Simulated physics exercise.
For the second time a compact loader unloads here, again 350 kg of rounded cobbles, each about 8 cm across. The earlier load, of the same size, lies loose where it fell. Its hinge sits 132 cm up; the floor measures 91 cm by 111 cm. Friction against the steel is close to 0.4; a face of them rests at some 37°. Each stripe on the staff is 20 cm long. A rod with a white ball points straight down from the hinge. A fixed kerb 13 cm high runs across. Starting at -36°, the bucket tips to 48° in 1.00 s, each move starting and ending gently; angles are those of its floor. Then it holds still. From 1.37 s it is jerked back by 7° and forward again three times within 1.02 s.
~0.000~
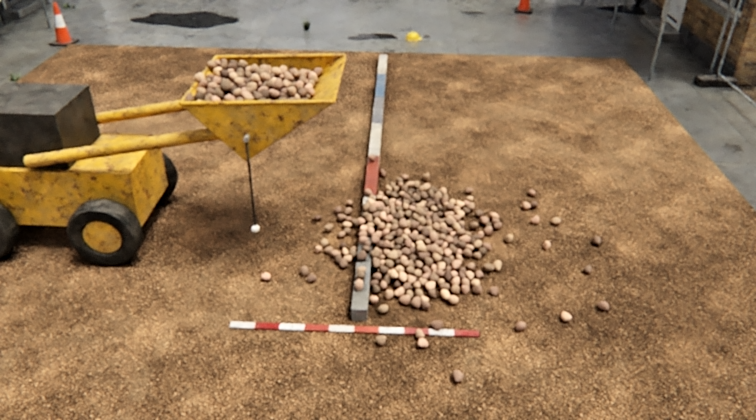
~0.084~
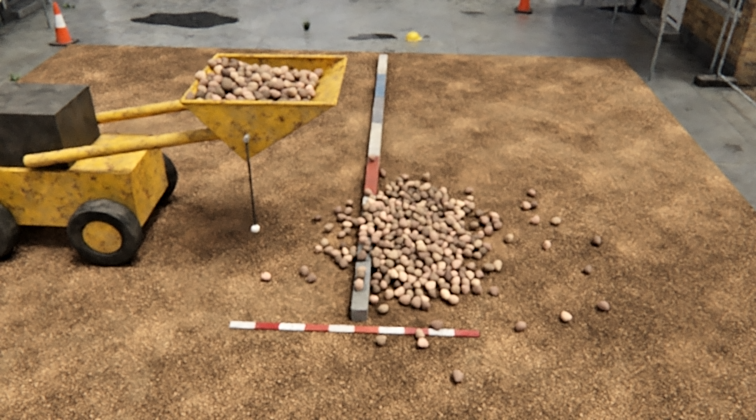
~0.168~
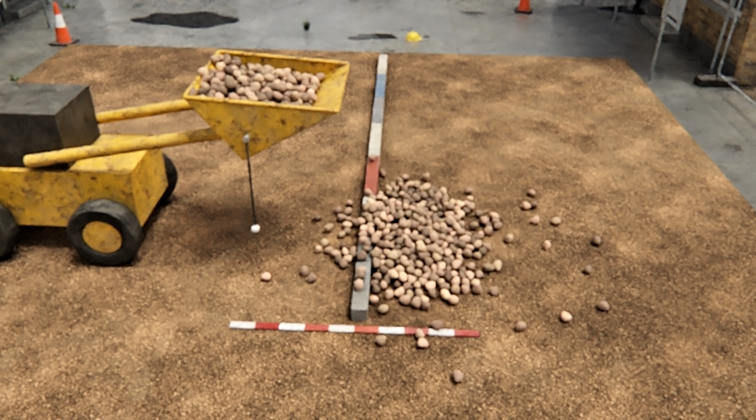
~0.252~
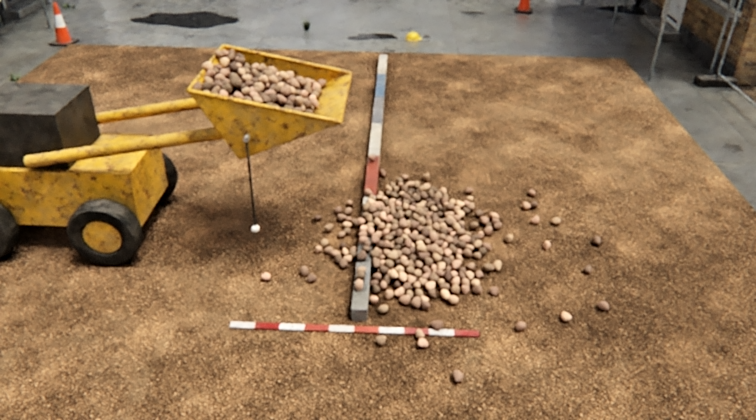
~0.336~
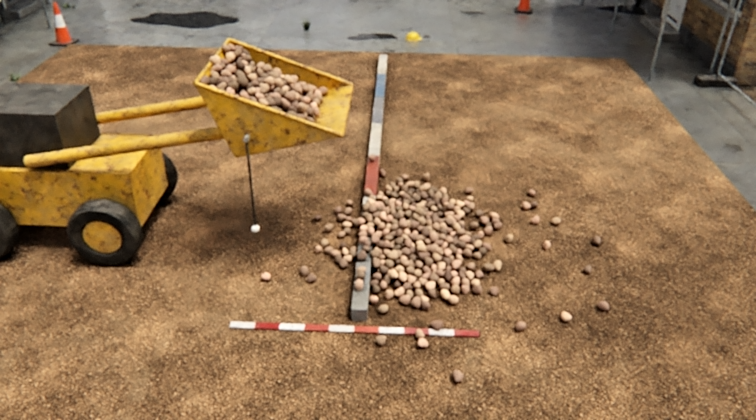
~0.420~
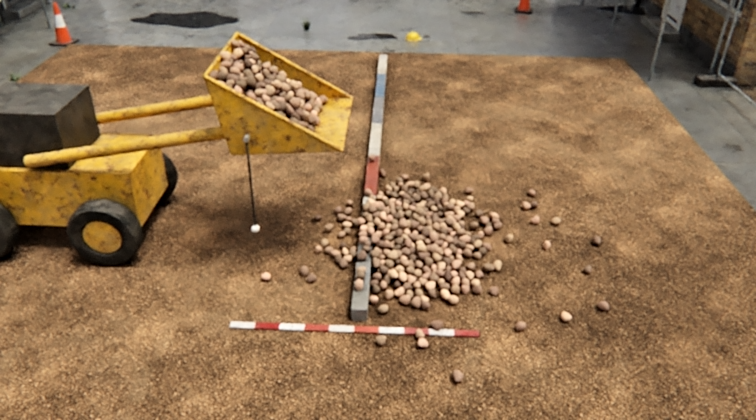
A yellow loader's raised bucket, filled with rounded pinkish-brown stones, tilts steadily down at its right-hand lip while its back edge rises, and the stones shift with it. The loader stands at left on brown ground in an industrial hall, seen from above by a still camera. Right of it, a loose stone pile lies across a long narrow kerb, behind a red-and-white staff.
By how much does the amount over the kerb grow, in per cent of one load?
Roughly 23 per cent of a load more.
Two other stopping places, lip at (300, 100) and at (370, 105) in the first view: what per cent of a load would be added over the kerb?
Near 5 per cent from the first place, 65 from the second.
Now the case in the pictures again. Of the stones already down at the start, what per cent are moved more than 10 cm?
About 5 per cent.
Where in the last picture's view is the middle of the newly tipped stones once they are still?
Their middle is at about (347, 228).
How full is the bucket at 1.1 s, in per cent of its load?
About 45 per cent.
After 0.8 s the floor is at 35°; in per cent of one load, 100 in the bucket, 10 on this side of the kerb, 90 over the kerb; the foremost stones are at (560, 235).
After 1.1 s the floor is at 48°; in per cent of one load, 46 in the bucket, 64 on this side of the kerb, 90 over the kerb; the foremost stones are at (560, 235).
After 2.8 s the floor is at 48°; in per cent of one load, 0 in the bucket, 87 on this side of the kerb, 113 over the kerb; the foremost stones are at (560, 235).
After 5.4 s the floor is at 48°; in per cent of one load, 0 in the bucket, 87 on this side of the kerb, 113 over the kerb; the foremost stones are at (560, 235). Net gain over the kerb, 23.
